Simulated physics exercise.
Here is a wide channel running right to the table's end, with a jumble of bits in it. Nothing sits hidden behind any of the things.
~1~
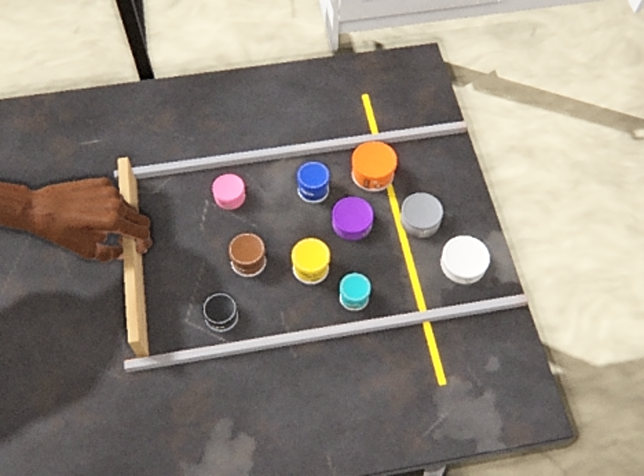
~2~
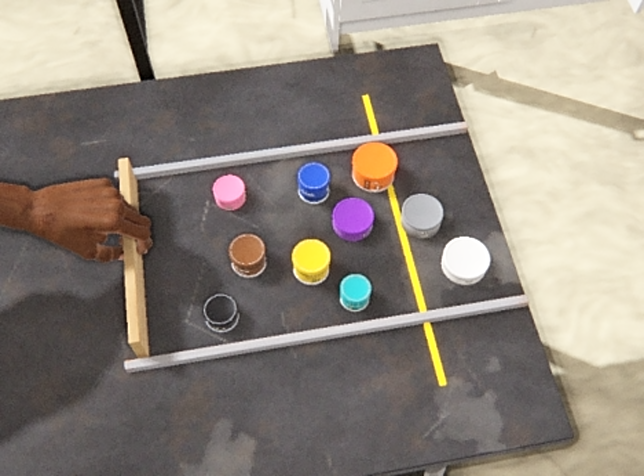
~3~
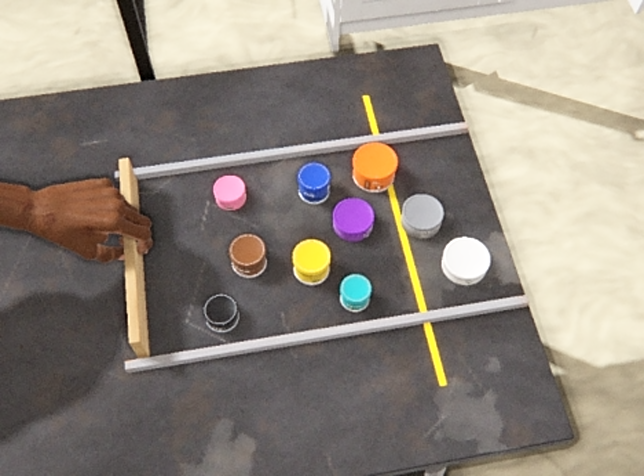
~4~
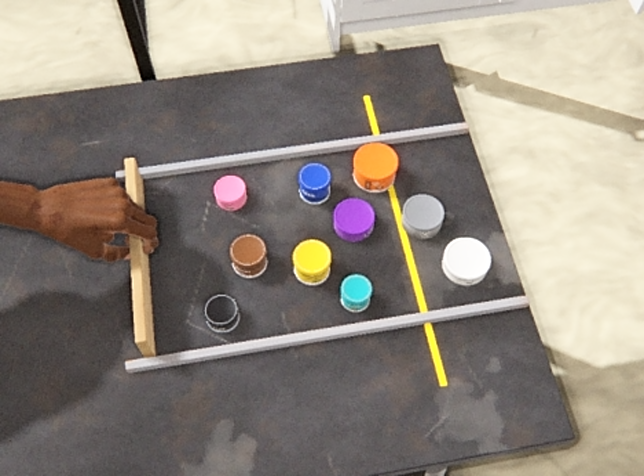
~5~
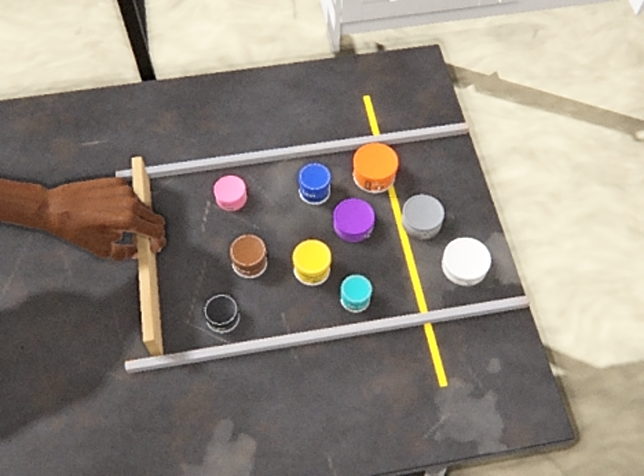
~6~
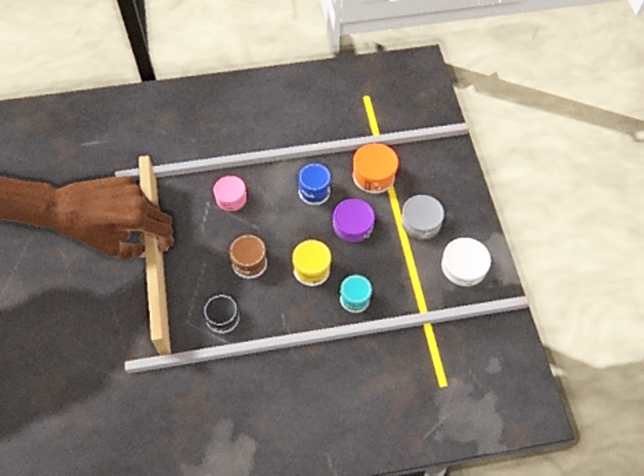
On a dark tabletop, between two pale rails, a hand slid an upright wooden board slightly to the right toward a scatter of colourful little pots, which stayed where they were around a yellow line.
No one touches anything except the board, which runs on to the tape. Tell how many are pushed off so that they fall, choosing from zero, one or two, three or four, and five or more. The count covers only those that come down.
The count is zero.
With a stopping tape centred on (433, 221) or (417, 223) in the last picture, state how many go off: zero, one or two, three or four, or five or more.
For the first tape, just one or two; for the second, no fall at all.
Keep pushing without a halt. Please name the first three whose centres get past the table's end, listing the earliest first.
They are the grey tub, then the white tub, then the purple tub.
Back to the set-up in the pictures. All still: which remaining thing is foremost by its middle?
Nearest at the end: The grey tub.
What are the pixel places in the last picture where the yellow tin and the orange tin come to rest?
Roughly (449, 255) for the first and roughly (440, 149) for the second.
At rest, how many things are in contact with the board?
The figure is 3.
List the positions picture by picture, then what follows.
In the first picture, white tub (465, 260); grey tub (421, 216); orange tin (374, 167); board (133, 254); tape (400, 224).
In the second picture, grey tub (422, 217); black tin (221, 313).
In the third picture, orange tin (375, 168); purple tub (353, 220).
In the fourth picture, white tub (466, 262); turquoise pot (356, 294).
In the fifth picture, grey tub (422, 218); blue pot (315, 184).
In the sixth picture, white tub (466, 262); grey tub (422, 218); orange tin (375, 169); board (154, 252); tape (401, 226).
Soon after, none off yet; white tub at rest near (466, 262); grey tub at rest near (422, 218); orange tin at rest near (375, 169).
Then, none off yet; white tub at rest near (466, 262); grey tub moved a little near (441, 216); orange tin moved about its own width near (415, 159).
At rest, the number that fall off is zero.
